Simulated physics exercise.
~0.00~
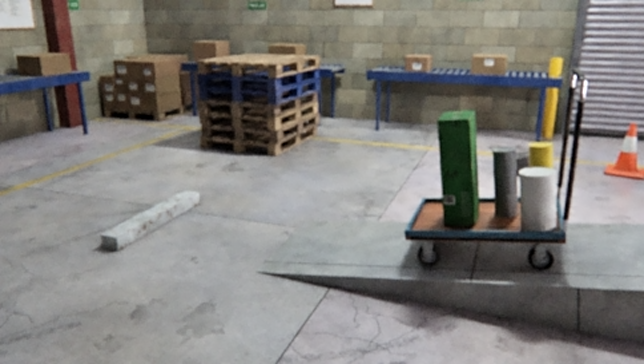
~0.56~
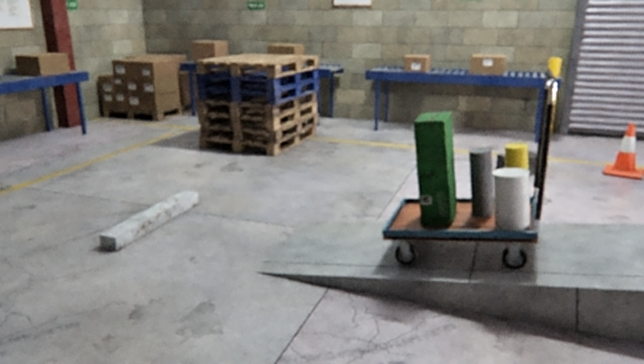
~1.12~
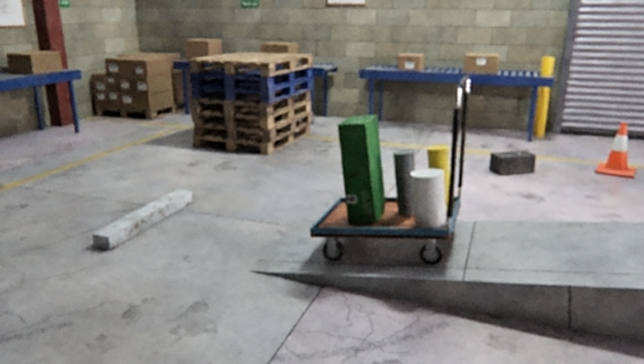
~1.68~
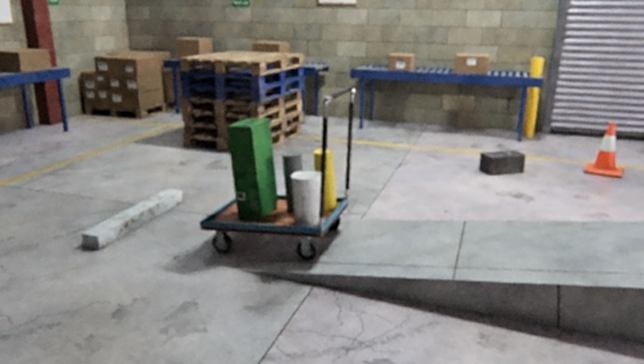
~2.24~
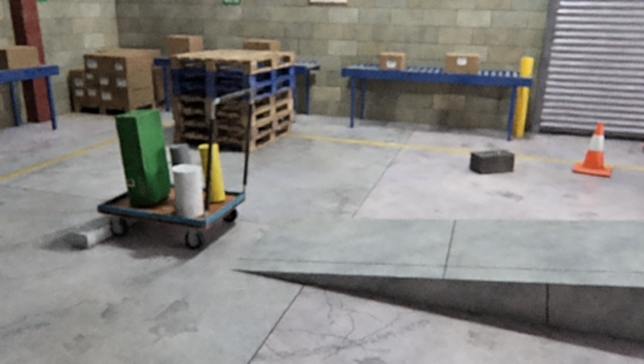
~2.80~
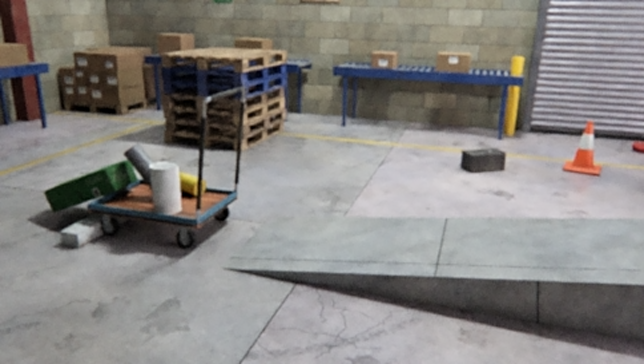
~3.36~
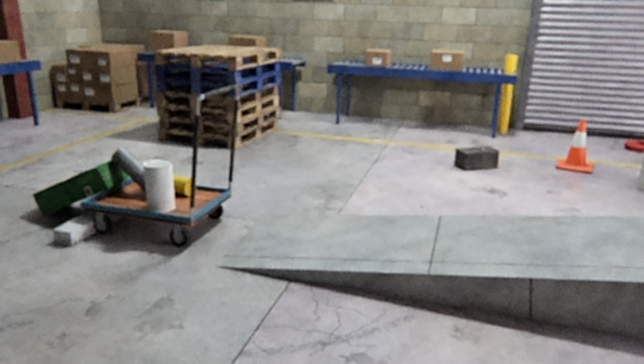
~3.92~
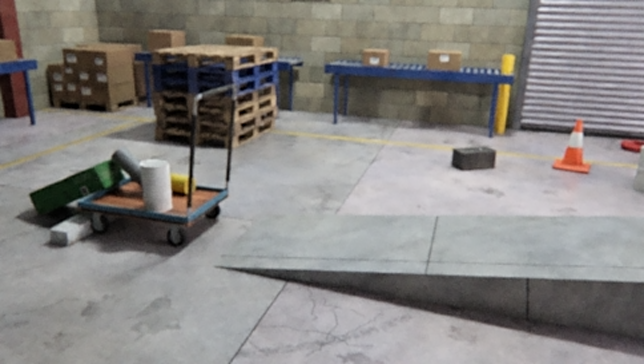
A blue-edged trolley carrying a green box and white, grey and yellow canisters rolls left down a ramp and across the floor to a kerb, where the box tips off the front and the grey and yellow canisters topple aboard, while the white one stays upright.
